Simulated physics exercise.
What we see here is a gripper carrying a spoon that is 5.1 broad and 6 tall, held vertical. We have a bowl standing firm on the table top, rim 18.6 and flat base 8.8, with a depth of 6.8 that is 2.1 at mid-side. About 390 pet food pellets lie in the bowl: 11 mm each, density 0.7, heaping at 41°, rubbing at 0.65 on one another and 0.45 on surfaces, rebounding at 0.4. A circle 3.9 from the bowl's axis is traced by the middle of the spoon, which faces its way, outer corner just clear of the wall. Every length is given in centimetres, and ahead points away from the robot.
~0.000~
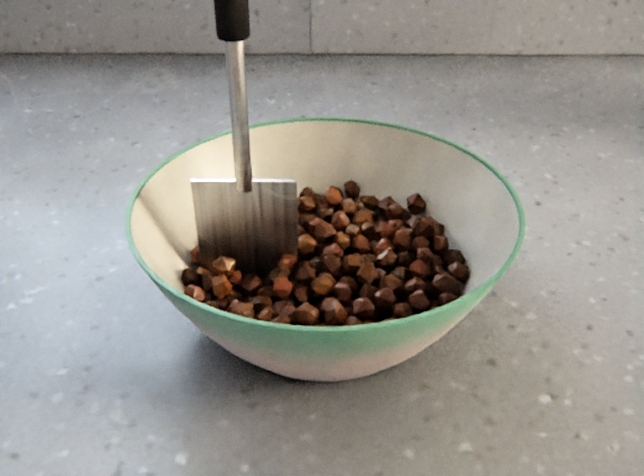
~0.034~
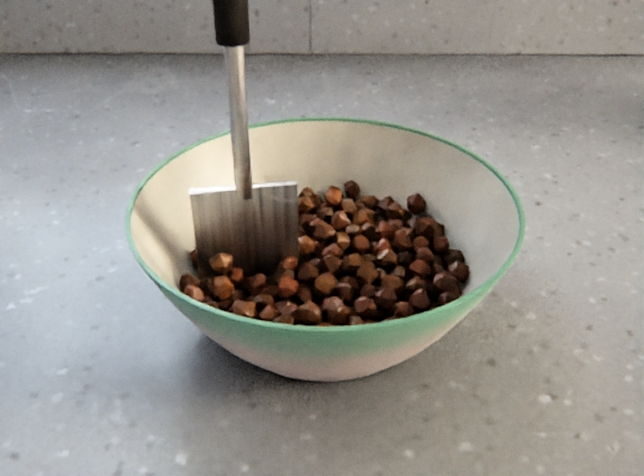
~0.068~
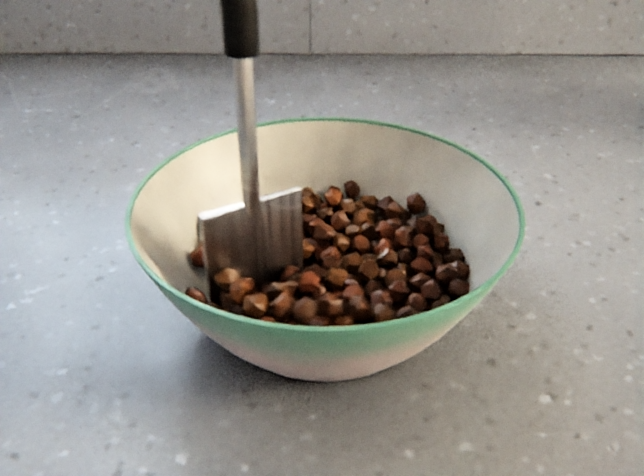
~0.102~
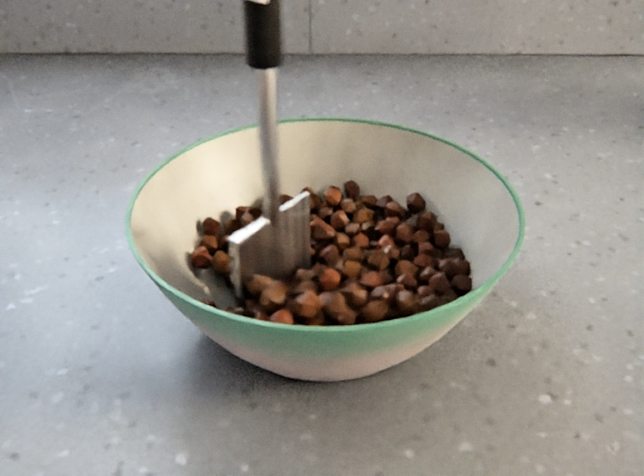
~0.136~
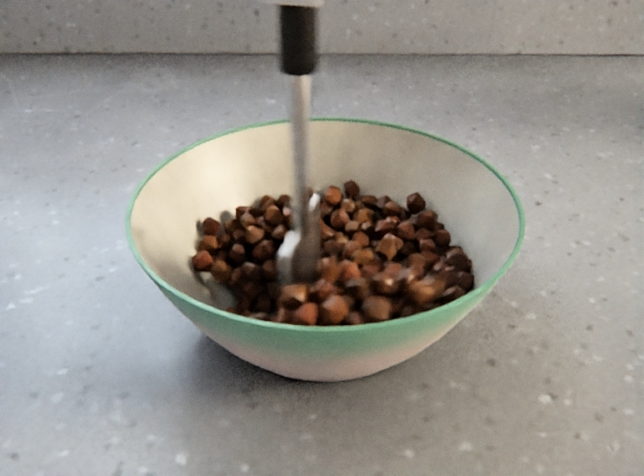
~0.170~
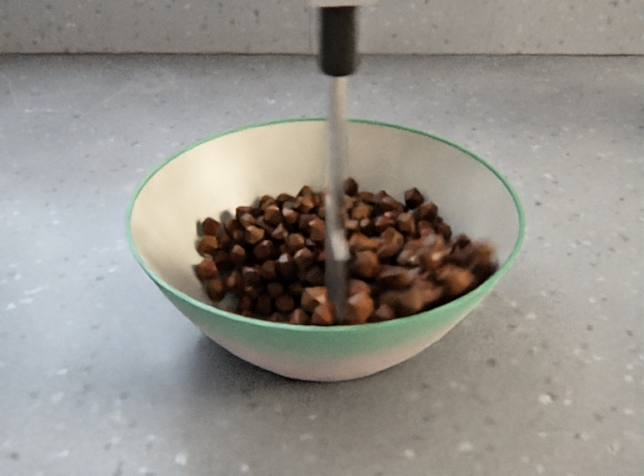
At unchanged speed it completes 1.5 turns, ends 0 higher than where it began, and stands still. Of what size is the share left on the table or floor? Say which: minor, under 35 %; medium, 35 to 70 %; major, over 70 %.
That would be a minor share.
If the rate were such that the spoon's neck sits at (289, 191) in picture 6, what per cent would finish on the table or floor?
Roughly 15 per cent.
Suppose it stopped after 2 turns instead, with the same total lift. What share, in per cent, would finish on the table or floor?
That would give some 30 percent.
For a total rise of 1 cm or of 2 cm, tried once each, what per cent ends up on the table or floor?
Estimates: 20 % then 15 %.
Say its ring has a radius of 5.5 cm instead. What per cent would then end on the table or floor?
Then about 0 per cent.
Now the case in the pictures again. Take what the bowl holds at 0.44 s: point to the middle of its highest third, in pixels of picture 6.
About pixel (280, 159).
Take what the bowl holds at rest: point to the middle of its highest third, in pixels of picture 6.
Centre of top third: Approx. (390, 203).
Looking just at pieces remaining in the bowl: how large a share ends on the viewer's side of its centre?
Some 30 per cent.
After 0.44 s, 269° round, highest piece 10 above the table; 355 in the bowl, 18 on the table or floor, 16 in flight or on the tool.
After 0.70 s, 81° round, highest piece 9 above the table; 323 in the bowl, 57 on the table or floor, 9 in flight or on the tool.
After 1.03 s, 180° round, highest piece 7 above the table; 302 in the bowl, 87 on the table or floor.
After 1.73 s, 180° round, highest piece 7 above the table; 302 in the bowl, 87 on the table or floor.
At rest, 302 in the bowl, 87 on the table or floor. That is 22 % on the table or floor.
